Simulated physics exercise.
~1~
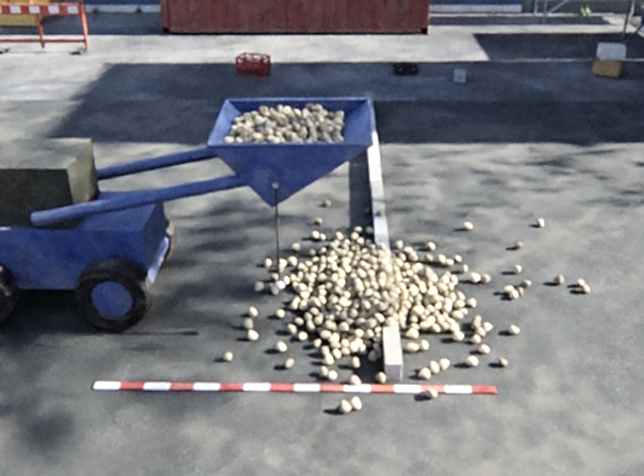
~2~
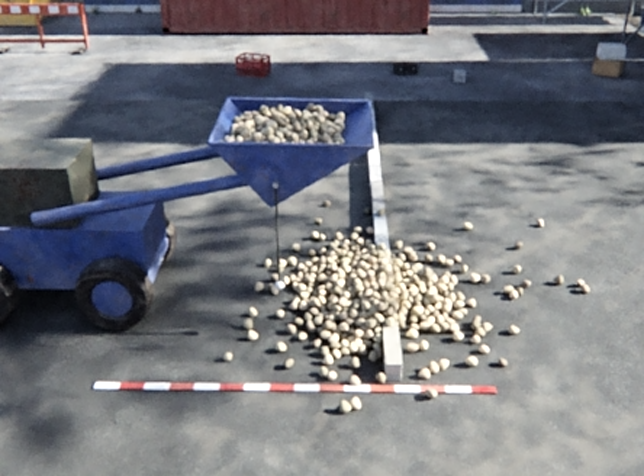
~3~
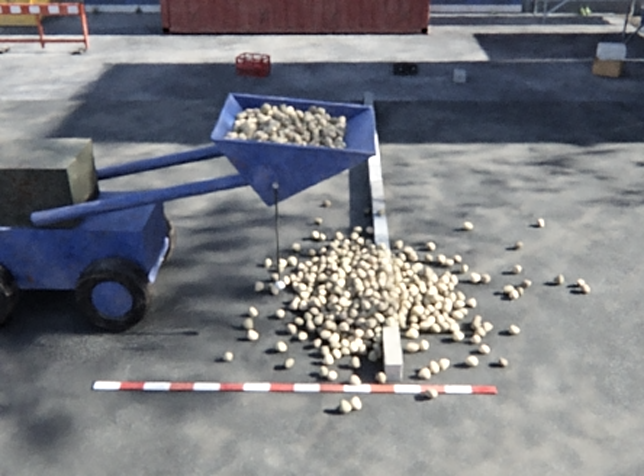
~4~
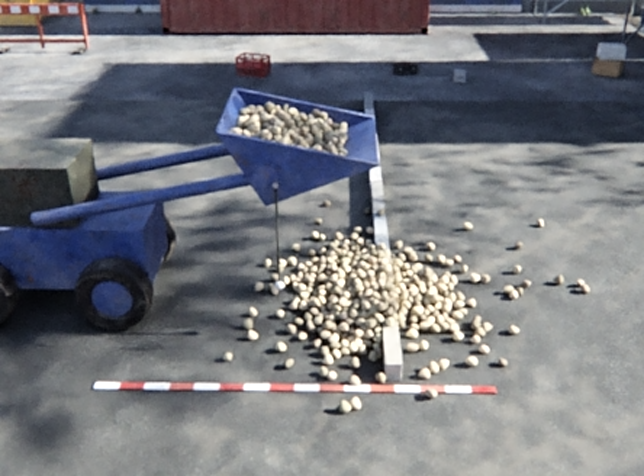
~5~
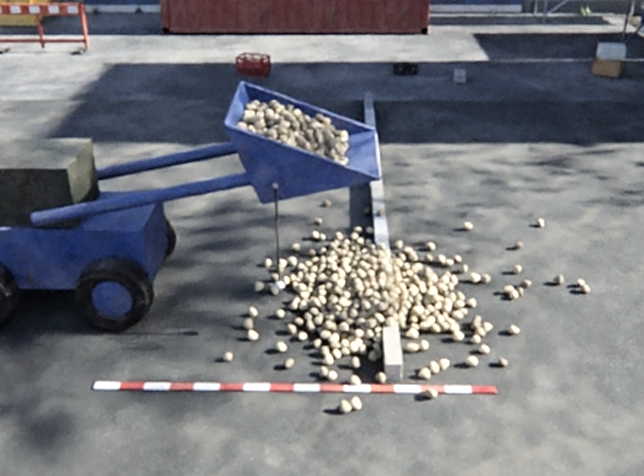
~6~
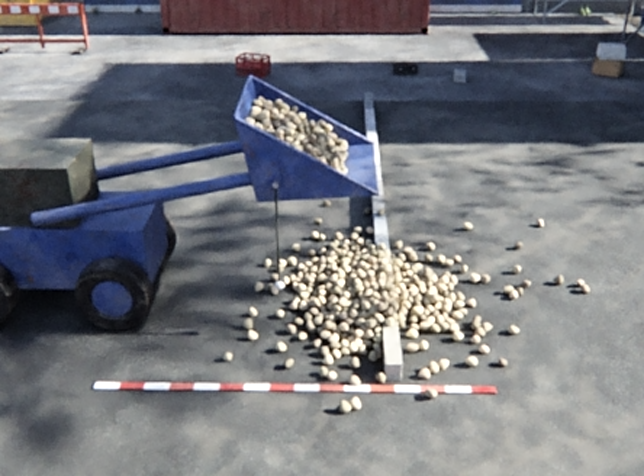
A blue loader's bucket full of pale stones tilts steadily downward to the right above a scattered pile.
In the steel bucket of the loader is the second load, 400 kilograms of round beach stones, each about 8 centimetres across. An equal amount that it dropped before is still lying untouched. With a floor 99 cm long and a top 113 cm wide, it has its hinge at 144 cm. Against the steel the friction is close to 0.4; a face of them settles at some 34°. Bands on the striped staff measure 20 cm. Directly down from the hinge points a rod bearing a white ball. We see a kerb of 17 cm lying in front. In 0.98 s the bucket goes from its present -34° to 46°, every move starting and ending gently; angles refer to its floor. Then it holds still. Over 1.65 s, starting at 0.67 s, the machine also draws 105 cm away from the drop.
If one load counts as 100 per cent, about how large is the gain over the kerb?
Around 24 per cent.
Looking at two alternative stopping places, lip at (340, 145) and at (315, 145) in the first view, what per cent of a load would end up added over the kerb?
Roughly 0 per cent, then 0 per cent.
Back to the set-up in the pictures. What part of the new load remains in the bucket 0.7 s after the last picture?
Close to 40 in a hundred is still held.
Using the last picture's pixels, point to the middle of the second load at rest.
The middle lies near (347, 284) in the last picture.
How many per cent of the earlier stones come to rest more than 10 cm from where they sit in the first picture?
Near 30 per cent, I reckon.
Then, 0.3 s after the last picture the floor is at 34°; in per cent of one load, 100 in the bucket, 78 on this side of the kerb, 22 over the kerb; the foremost stones are at (542, 270).
Then, 0.7 s after the last picture the floor is at 46°; in per cent of one load, 38 in the bucket, 140 on this side of the kerb, 22 over the kerb; the foremost stones are at (542, 270).
Then, 2.4 s after the last picture the floor is at 46°; in per cent of one load, 0 in the bucket, 154 on this side of the kerb, 45 over the kerb; the foremost stones are at (546, 272).
Then, 5.0 s after the last picture the floor is at 46°; in per cent of one load, 0 in the bucket, 154 on this side of the kerb, 45 over the kerb; the foremost stones are at (546, 272). Net gain over the kerb, 24.
